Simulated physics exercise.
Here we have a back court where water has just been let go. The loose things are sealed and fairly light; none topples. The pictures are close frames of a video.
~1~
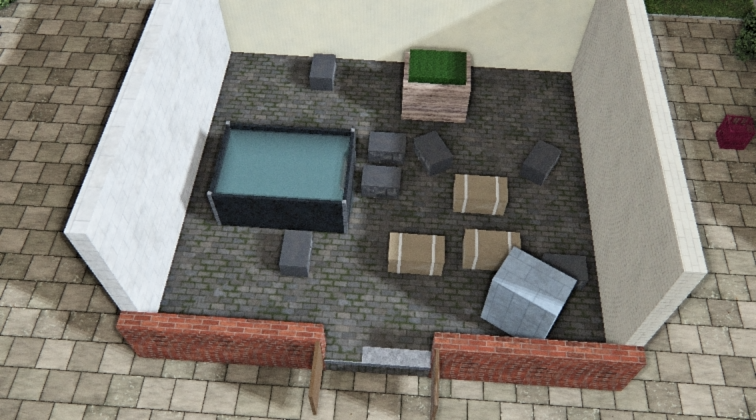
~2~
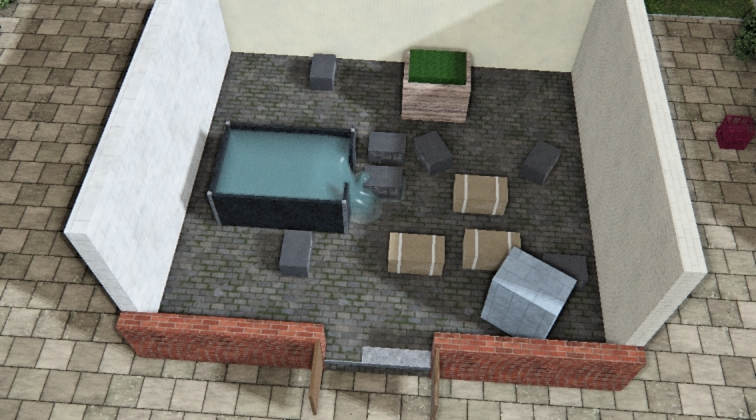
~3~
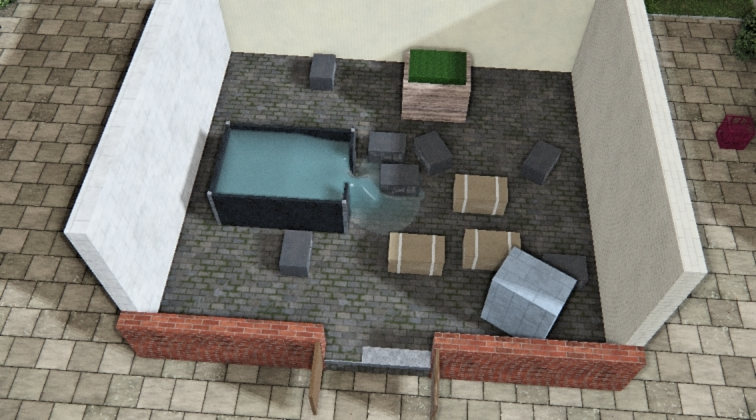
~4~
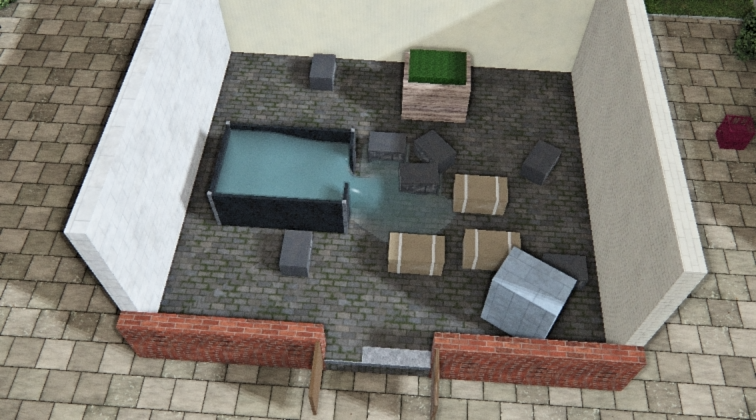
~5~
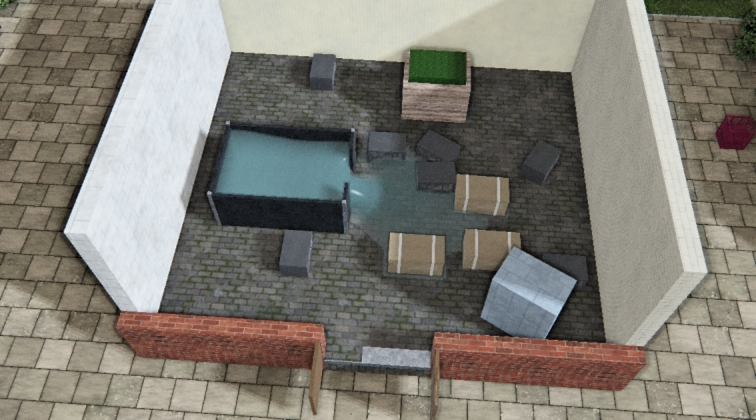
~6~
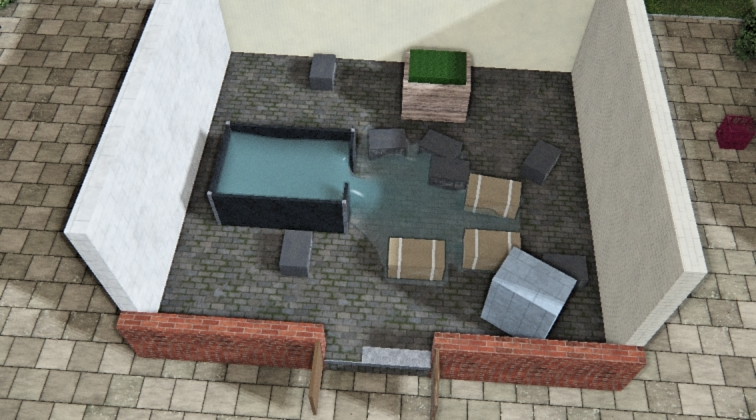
Walled paved courtyard with water pouring from the right end of a dark tank, spreading rightward and pushing grey blocks and boxes.
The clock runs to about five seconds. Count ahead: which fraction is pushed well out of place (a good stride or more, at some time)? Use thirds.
That comes to two thirds or above.
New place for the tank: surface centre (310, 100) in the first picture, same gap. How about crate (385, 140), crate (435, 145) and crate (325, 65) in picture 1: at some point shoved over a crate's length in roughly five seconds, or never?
In turn: Shifted that much, yes, short of that.
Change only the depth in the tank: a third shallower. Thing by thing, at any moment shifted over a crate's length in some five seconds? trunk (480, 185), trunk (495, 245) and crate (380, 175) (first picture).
One after the other: That far or more, pushed that far, moved that far.
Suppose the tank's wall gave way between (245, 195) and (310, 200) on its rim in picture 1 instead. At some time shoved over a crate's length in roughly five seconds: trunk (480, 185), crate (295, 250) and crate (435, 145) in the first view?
In turn: Not that far, shifted that much, less than that.
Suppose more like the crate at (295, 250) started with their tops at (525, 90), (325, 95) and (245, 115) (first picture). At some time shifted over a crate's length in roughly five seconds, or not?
In turn: Moved that far, not that far, less than that.
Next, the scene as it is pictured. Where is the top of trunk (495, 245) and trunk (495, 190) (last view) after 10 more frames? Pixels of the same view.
At about (536, 264) and (565, 196).
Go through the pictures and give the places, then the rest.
In the first picture, a crate at (381, 176) rests on the ground; a trunk at (481, 187) rests on the ground; 0 of 10 have shifted.
In the second picture, a crate at (383, 176) rests on the ground; a trunk at (481, 187), on the bottom; 0 of 10 have shifted.
In the third picture, a crate at (400, 174), on the bottom, close to its start; a trunk at (481, 187), on the bottom; 1 of 10 have shifted.
In the fourth picture, a crate at (419, 173), on the bottom, a stride from its start; a trunk at (481, 187), on the bottom; 1 of 10 have shifted.
In the fifth picture, a crate at (436, 172), on the bottom, a stride from its start; a trunk at (483, 188), on the bottom; 2 of 10 have shifted.
In the sixth picture, a crate at (450, 168) rests on the ground, a stride from its start; a trunk at (494, 189) rests on the ground, close to its start; 5 of 10 have shifted.
A moment on, 3 of 10 are well off their spots; 0 afloat.
Next, 6 of 10 are well off their spots; 3 afloat.
Later, 7 of 10 are well off their spots; 5 afloat.
In the end, 7 of 10 are well off their spots, and 7 have been at some point; 4 afloat.
